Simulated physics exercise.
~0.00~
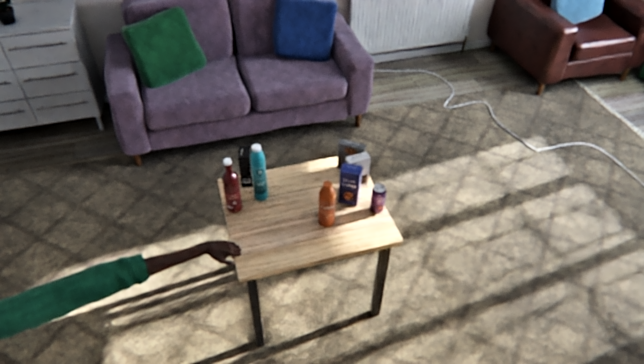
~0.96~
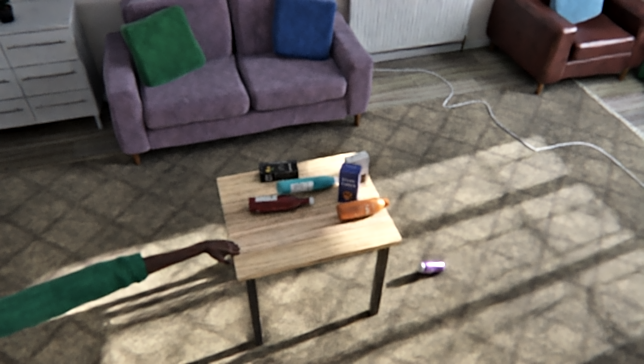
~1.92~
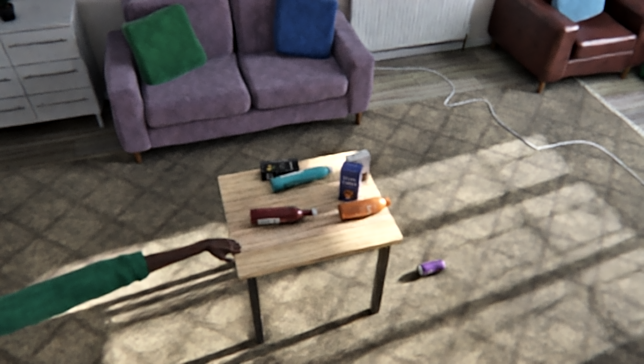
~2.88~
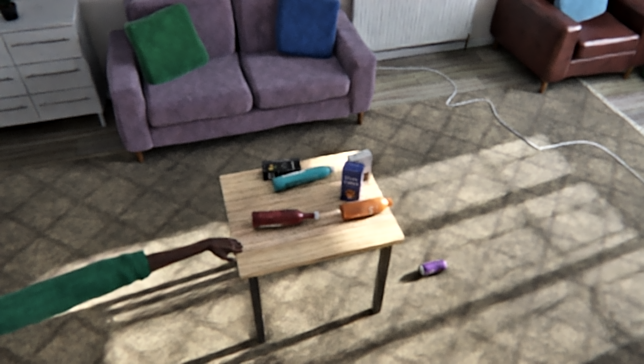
Bottles toppling on a small wooden table and a purple can dropping to the rug, ending with the blue carton still upright.
